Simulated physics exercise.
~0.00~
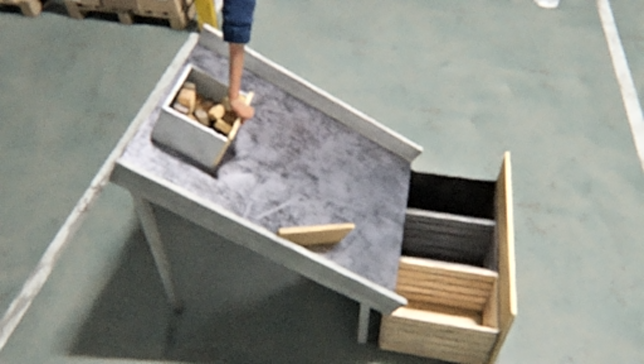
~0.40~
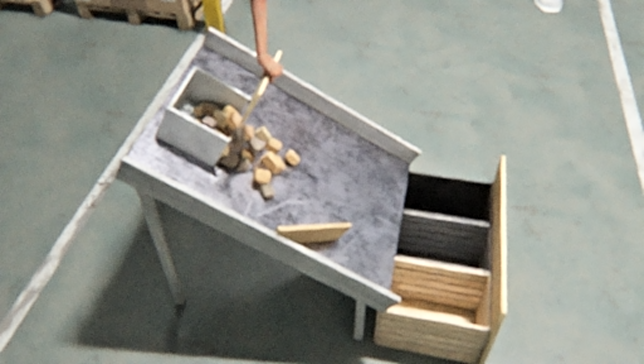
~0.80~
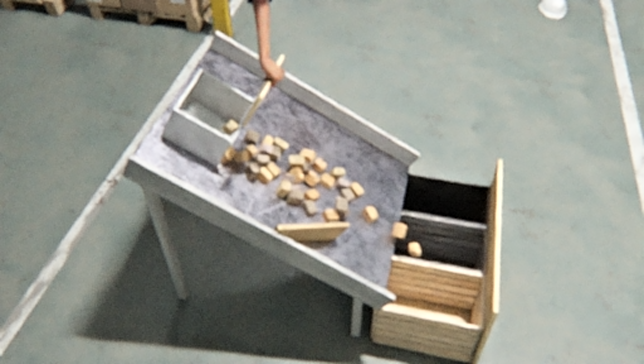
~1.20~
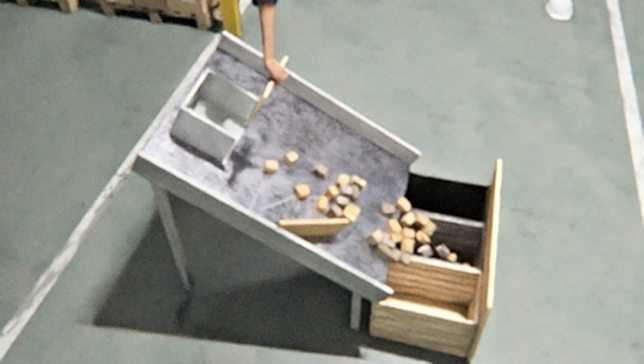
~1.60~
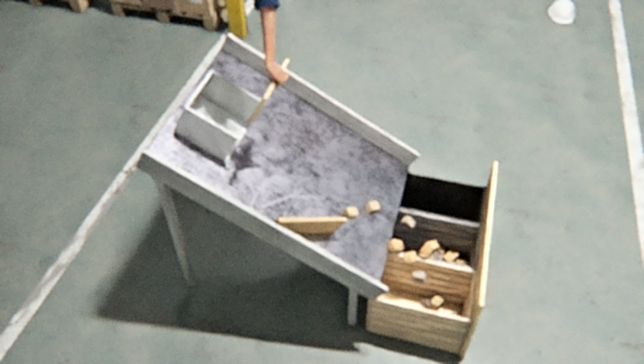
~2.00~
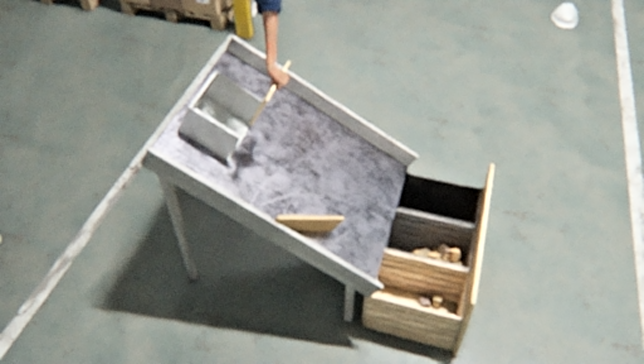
On a sloping grey table, a hand lifting a gate and wooden blocks tumbling past an angled board into lower bins.
